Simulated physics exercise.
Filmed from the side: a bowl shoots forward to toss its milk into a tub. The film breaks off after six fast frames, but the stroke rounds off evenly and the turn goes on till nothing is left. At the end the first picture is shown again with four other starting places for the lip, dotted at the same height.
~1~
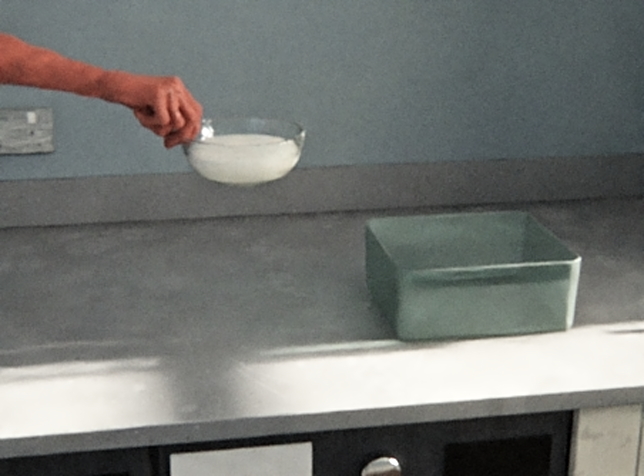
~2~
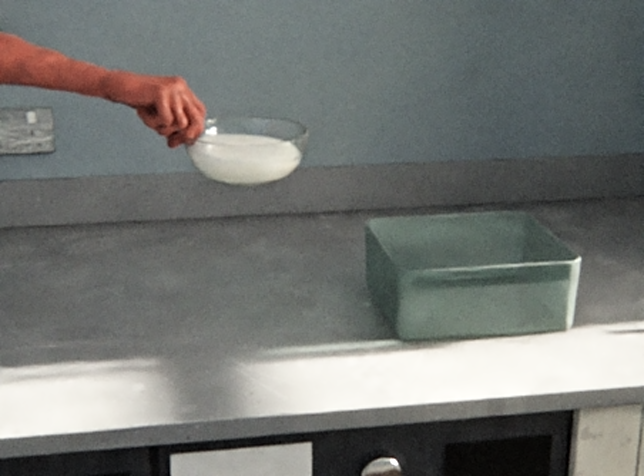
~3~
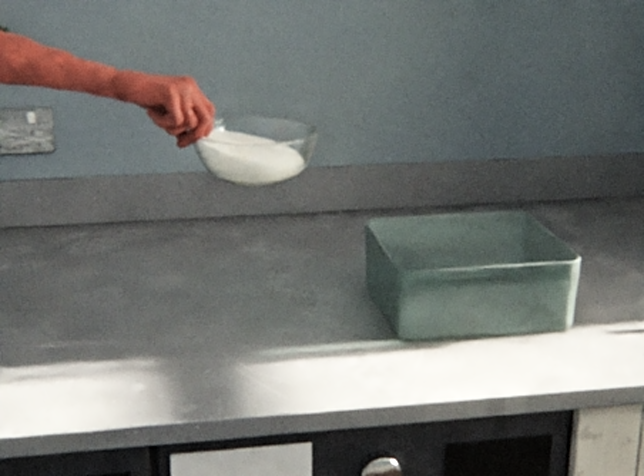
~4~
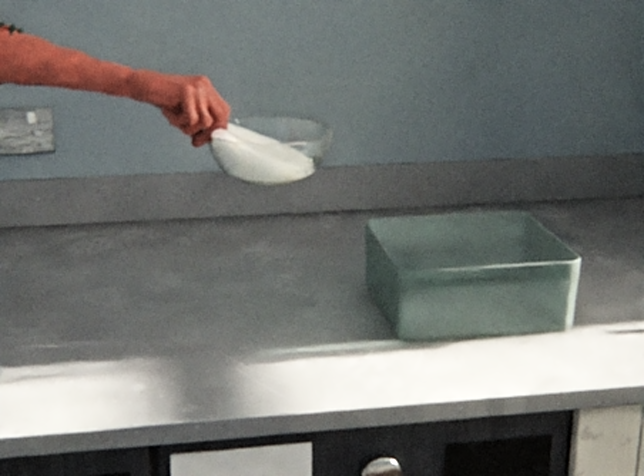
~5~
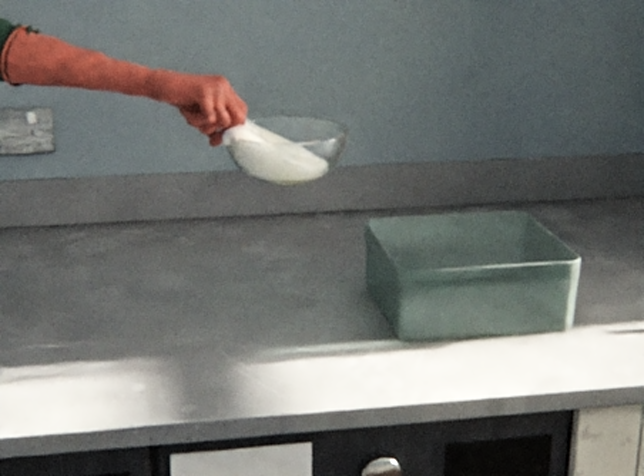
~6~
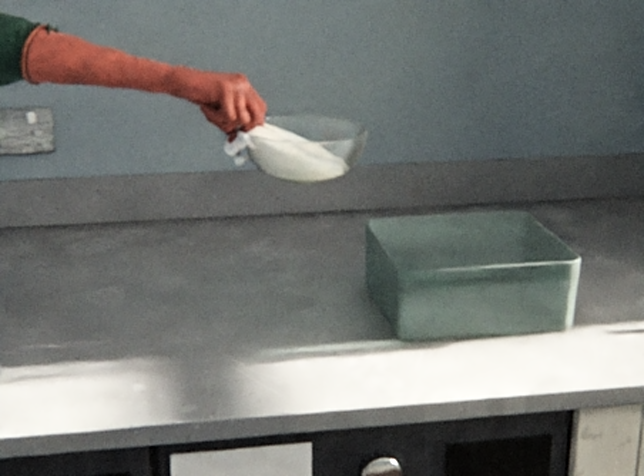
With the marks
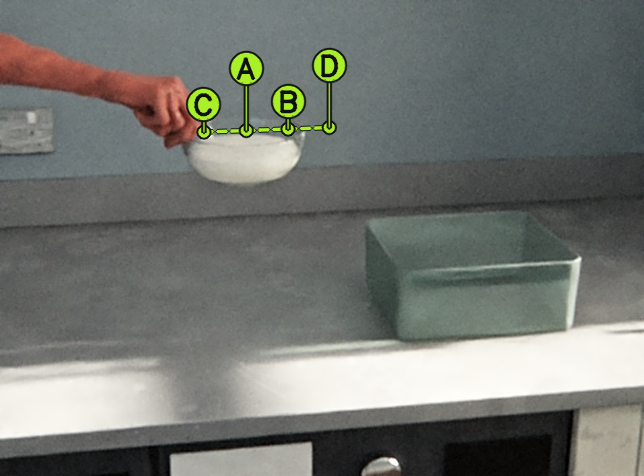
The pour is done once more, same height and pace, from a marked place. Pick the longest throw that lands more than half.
Spot A.
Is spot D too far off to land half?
No, not at all.
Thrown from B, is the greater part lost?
No.
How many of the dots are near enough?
Three.
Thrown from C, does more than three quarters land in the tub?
No, less.
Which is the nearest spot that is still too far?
Spot C.
On the marked copy, A at (246, 130); B at (288, 129); C at (203, 132); D at (329, 127).
With A, about 64 % lands in the tub, 30 % falls short and 6 % goes beside or beyond.
With B, about 81 % lands in the tub, 14 % falls short and 5 % goes beside or beyond.
With C, about 36 % lands in the tub, 61 % falls short and 3 % goes beside or beyond.
With D, about 86 % lands in the tub, 9 % falls short and 5 % goes beside or beyond.
